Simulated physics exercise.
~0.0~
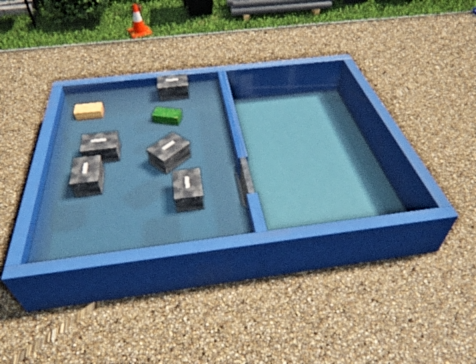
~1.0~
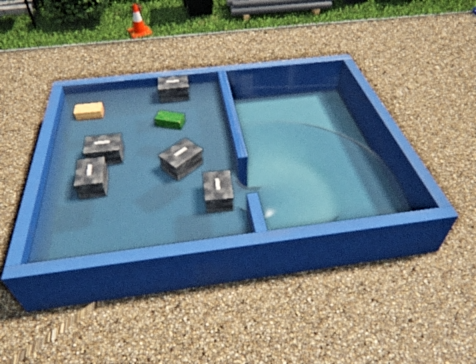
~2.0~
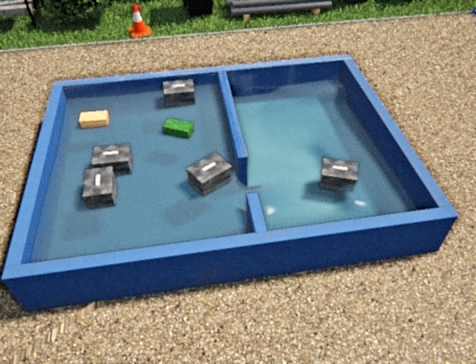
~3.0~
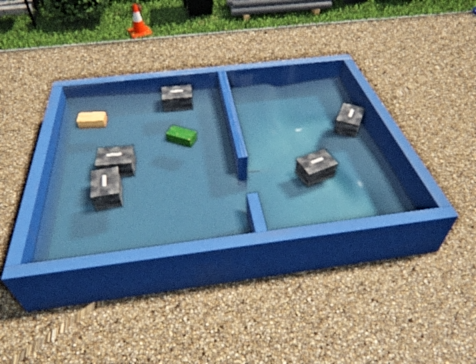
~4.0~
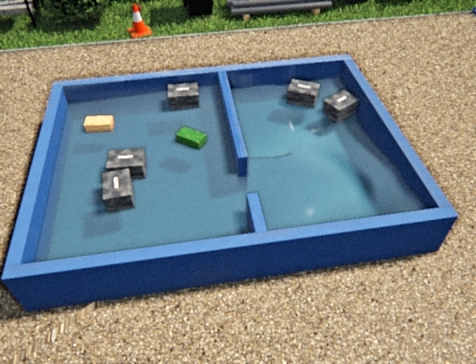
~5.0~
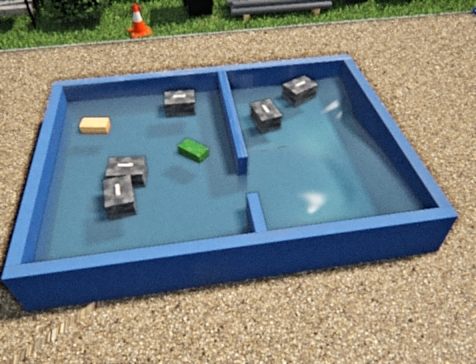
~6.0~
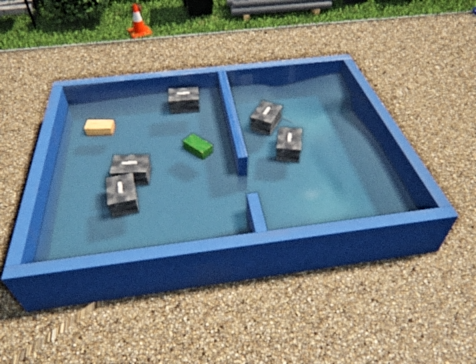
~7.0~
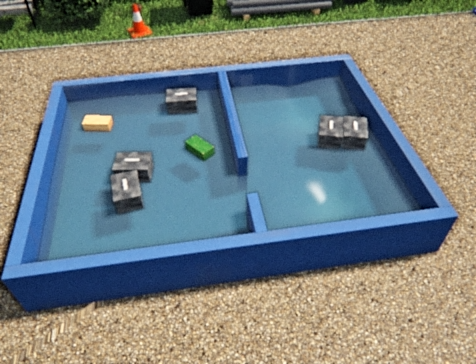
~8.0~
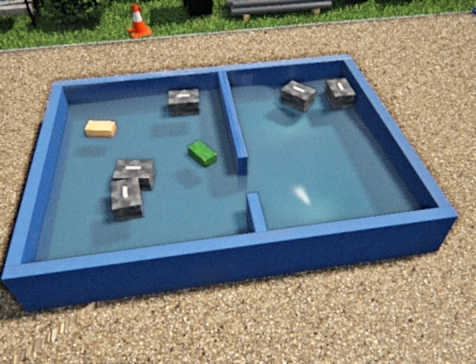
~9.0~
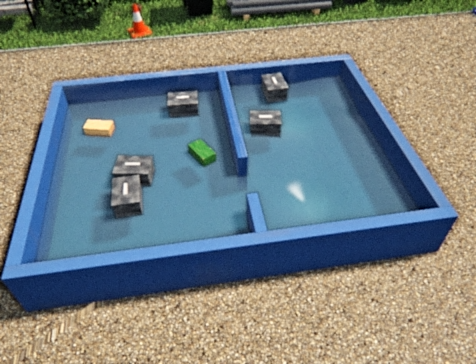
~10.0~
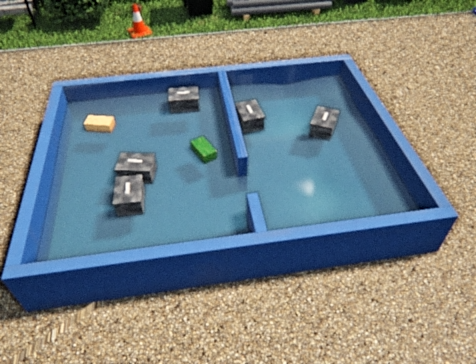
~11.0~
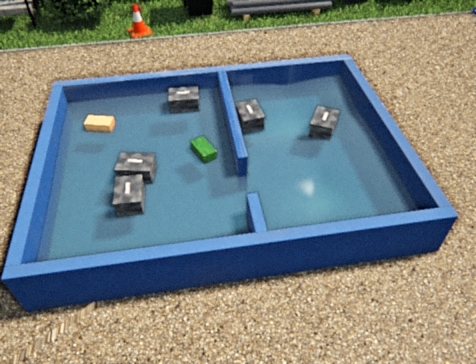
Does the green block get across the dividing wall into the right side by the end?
No, the green block stays short of the dividing wall. It drifts only a little toward it and is still floating in the left side at the end.
